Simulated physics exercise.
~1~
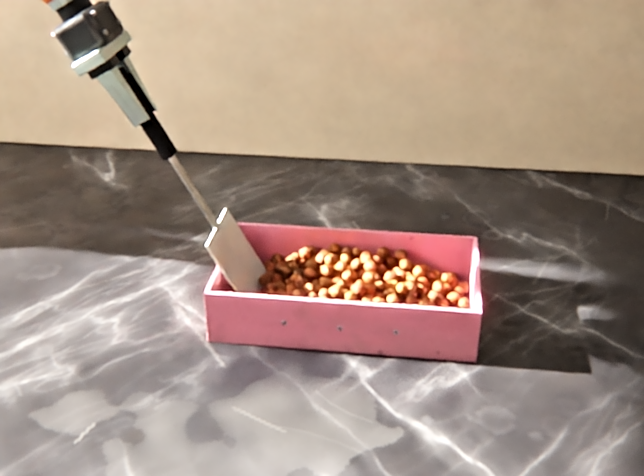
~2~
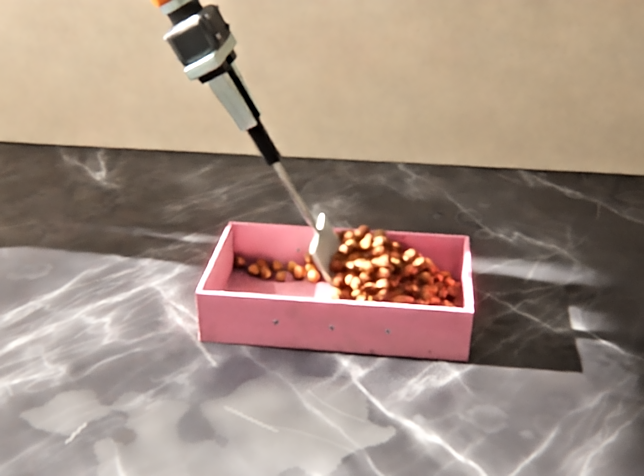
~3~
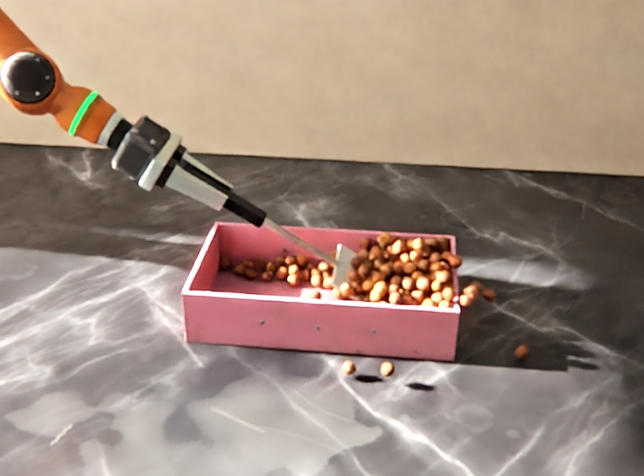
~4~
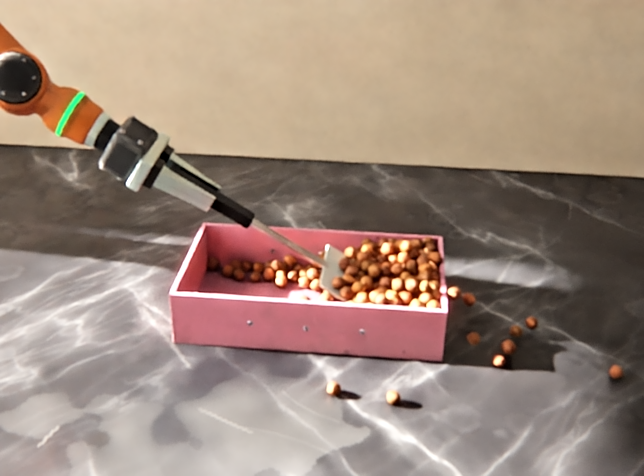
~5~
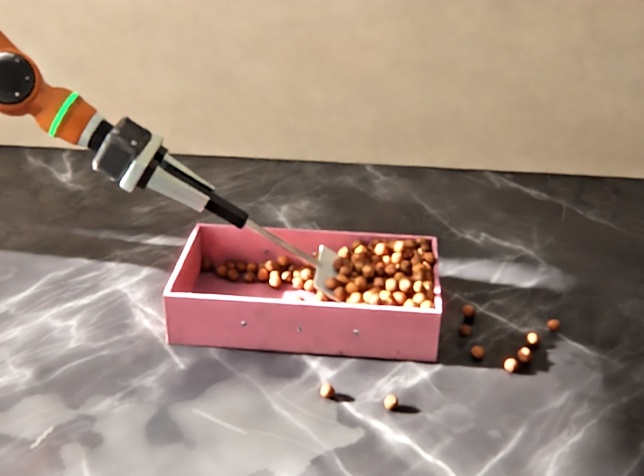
A robot arm pushed a flat turner through a pink tray of hazelnuts, heaping them against the right end until a few spilled over onto the marbled surface, then it stopped with most of the nuts still inside.
